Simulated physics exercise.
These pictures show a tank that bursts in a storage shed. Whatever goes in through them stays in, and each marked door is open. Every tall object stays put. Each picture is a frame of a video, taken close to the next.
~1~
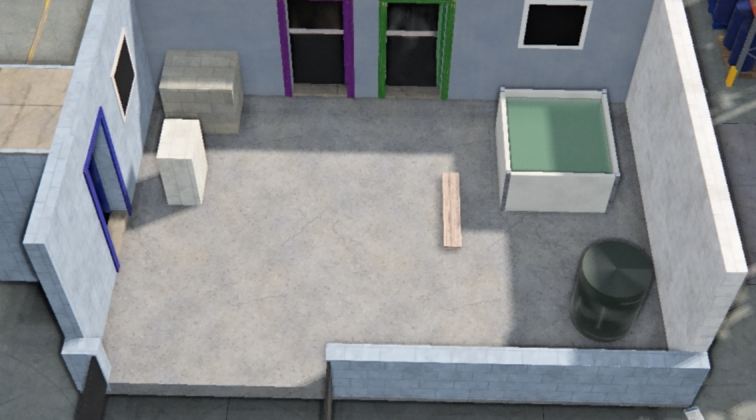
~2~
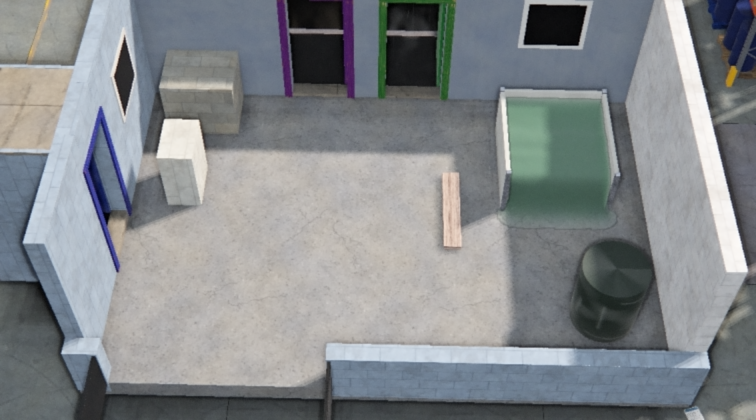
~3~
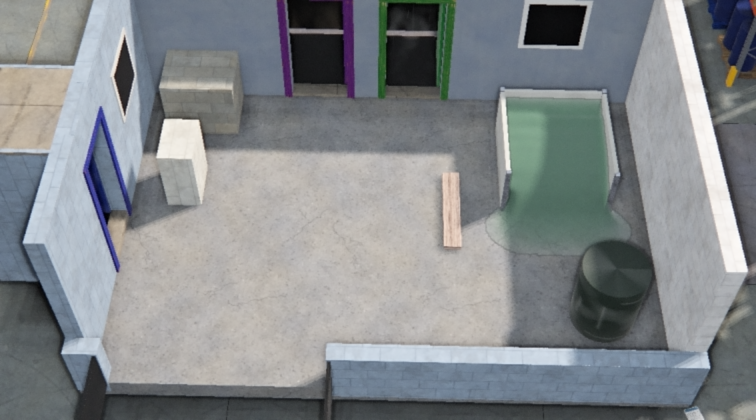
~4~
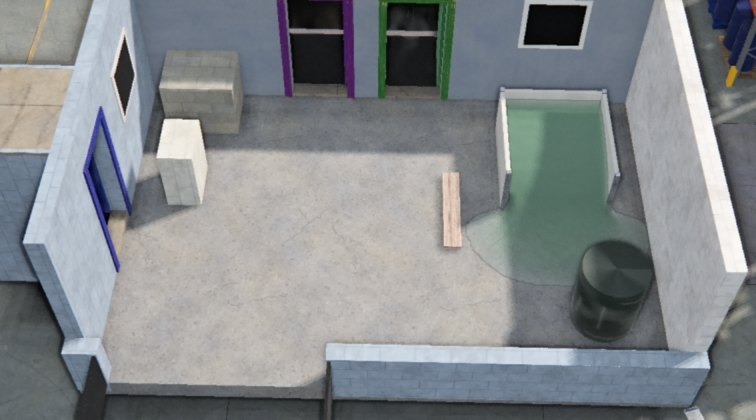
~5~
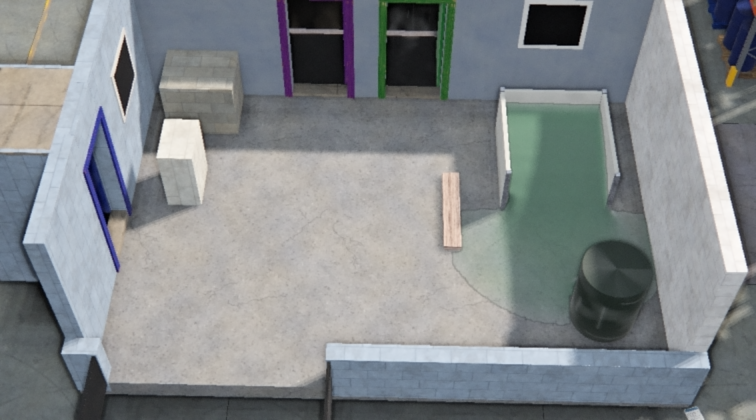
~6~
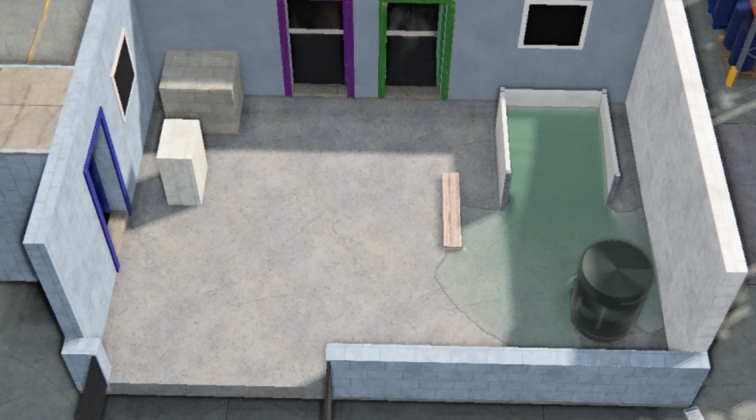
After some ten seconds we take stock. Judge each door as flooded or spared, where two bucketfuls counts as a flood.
The blue door is spared, the green door is spared, the purple door is spared.
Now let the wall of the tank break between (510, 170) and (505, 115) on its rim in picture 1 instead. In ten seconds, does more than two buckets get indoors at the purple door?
Result - purple overshoots.
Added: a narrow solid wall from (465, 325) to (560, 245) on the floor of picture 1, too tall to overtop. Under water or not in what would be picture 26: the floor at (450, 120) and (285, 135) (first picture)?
Note: Point one left unsoaked, point two left unsoaked.
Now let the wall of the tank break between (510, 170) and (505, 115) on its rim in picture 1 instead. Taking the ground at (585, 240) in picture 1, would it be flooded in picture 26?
There: No water.
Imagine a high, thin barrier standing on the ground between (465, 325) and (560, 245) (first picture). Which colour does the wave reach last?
That's the one in purple, I reckon.
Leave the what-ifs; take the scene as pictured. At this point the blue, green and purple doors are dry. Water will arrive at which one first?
Soonest: The one in blue.
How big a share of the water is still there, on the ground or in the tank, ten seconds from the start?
Near 84 percent, give or take.
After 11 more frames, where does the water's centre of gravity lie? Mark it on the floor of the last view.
Centre of the water: Near (537, 282).
A moment on, water covers 25 % of the floor; the blue door not reached, the green door not reached, the purple door not reached.
Next, water covers 30 % of the floor; the blue door not reached, the green door not reached, the purple door not reached.
Then, water covers 55 % of the floor; the blue door wet at the sill, nothing in, the green door not reached, the purple door not reached.
Later, water covers 80 % of the floor; the blue door wet at the sill, nothing in, the green door not reached, the purple door not reached.
In the end, water covers 95 % of the floor; the blue door wet at the sill, nothing in, the green door under two buckets in, the purple door under two buckets in.
